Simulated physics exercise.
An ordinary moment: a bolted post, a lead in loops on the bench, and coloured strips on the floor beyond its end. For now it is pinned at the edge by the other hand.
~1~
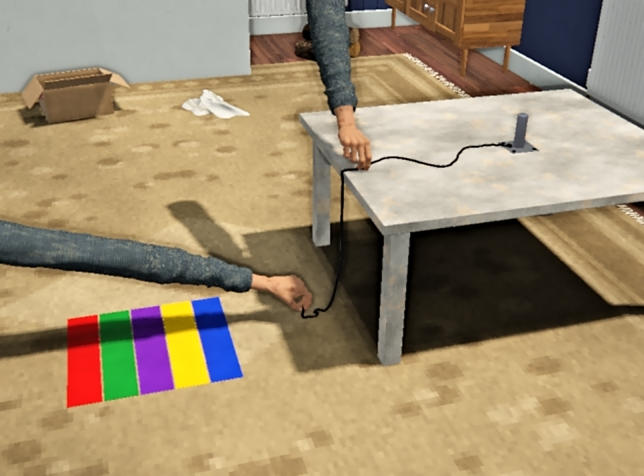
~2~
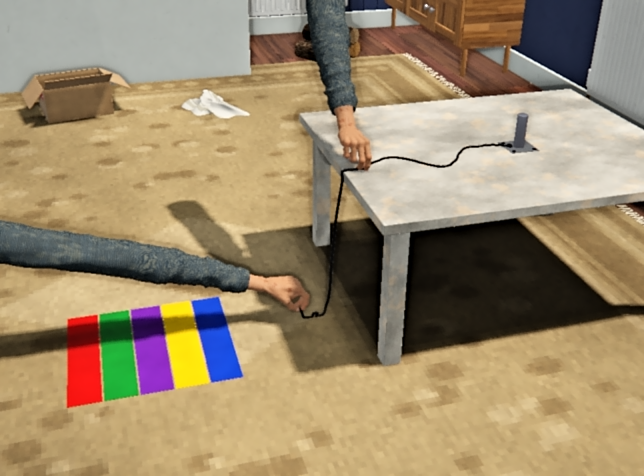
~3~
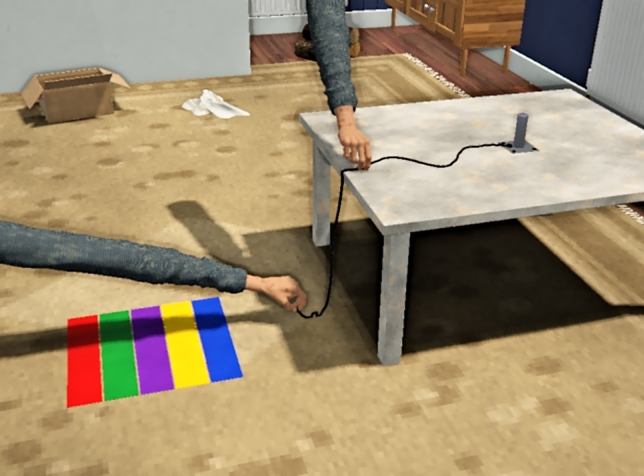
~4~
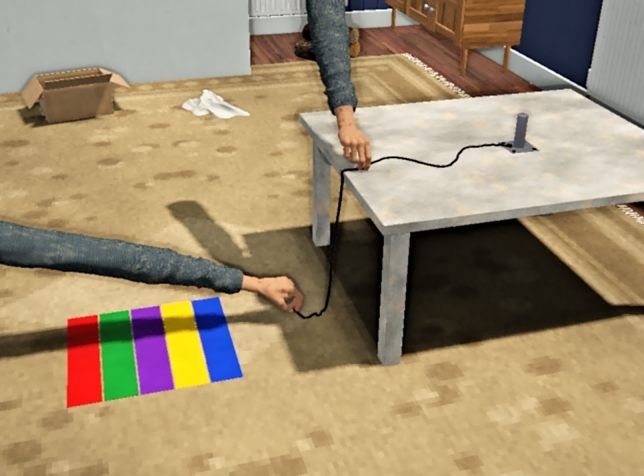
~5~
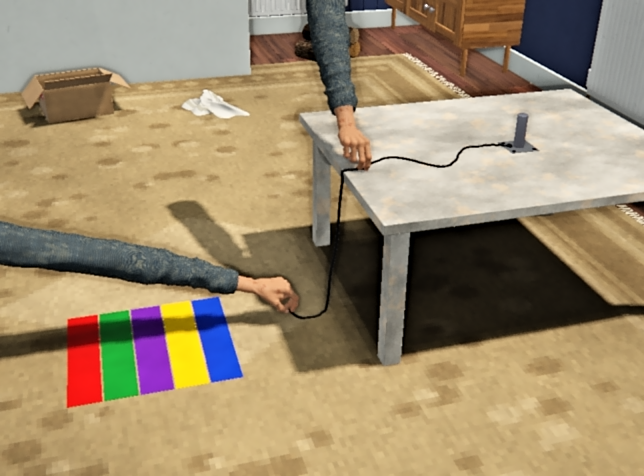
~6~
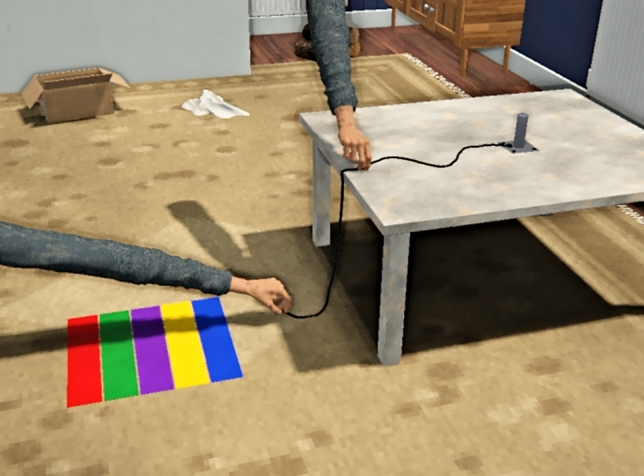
In a carpeted room, one hand pinned a black cord at the edge of a pale table while another hand, low by the floor, drew its end slightly left toward the coloured strips.
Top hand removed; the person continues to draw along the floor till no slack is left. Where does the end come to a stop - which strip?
On the purple strip.
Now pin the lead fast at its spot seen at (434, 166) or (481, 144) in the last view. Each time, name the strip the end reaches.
Try 1: Yellow; try 2: Purple.
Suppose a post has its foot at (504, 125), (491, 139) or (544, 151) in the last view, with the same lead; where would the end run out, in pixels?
About (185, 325), (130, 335) and (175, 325).
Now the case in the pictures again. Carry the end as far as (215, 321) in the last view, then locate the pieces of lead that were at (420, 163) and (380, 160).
They move to (391, 163) and (350, 170) respectively.
Soon after, end near (215, 321); over blue.
Then, end near (172, 328); over yellow.
At full stretch, end near (147, 332); over purple. It gets as far as the purple strip.
